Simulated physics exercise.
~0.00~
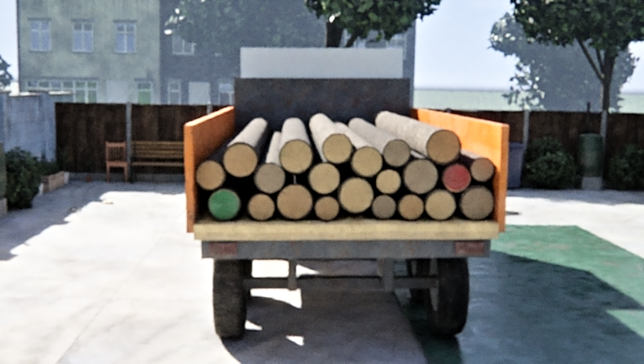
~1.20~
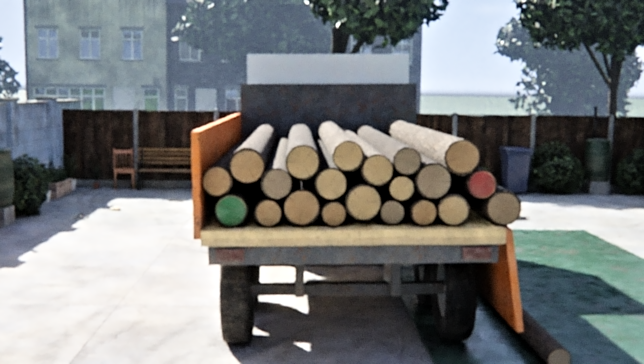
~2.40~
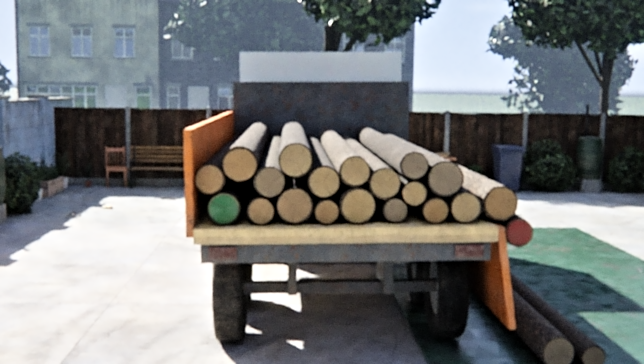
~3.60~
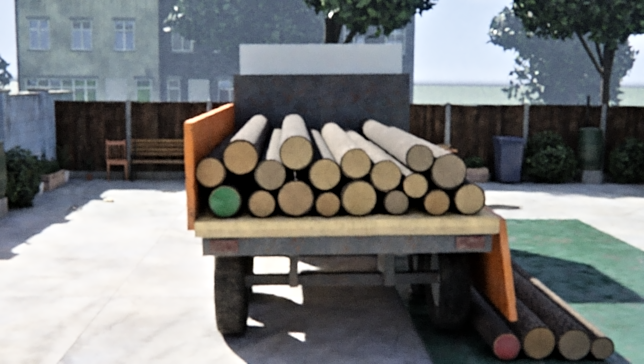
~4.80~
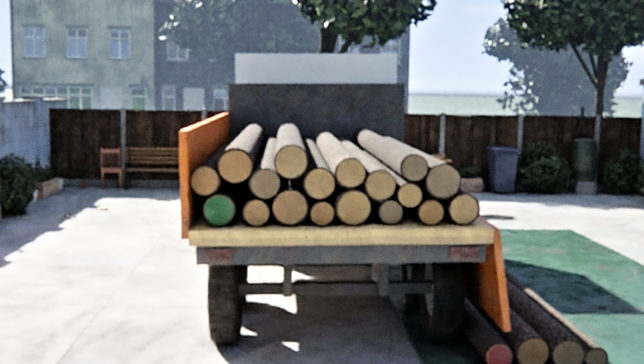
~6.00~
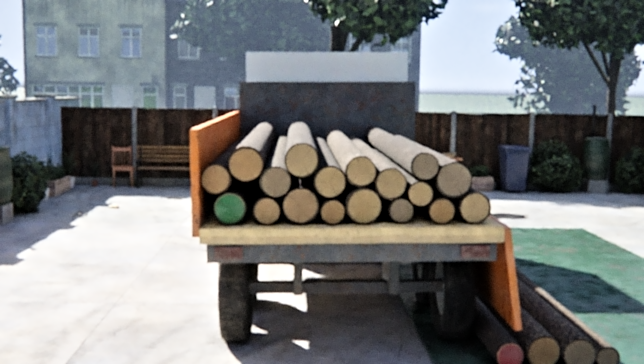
The right side board drops and a few logs, one red-ended, roll off onto the ground.
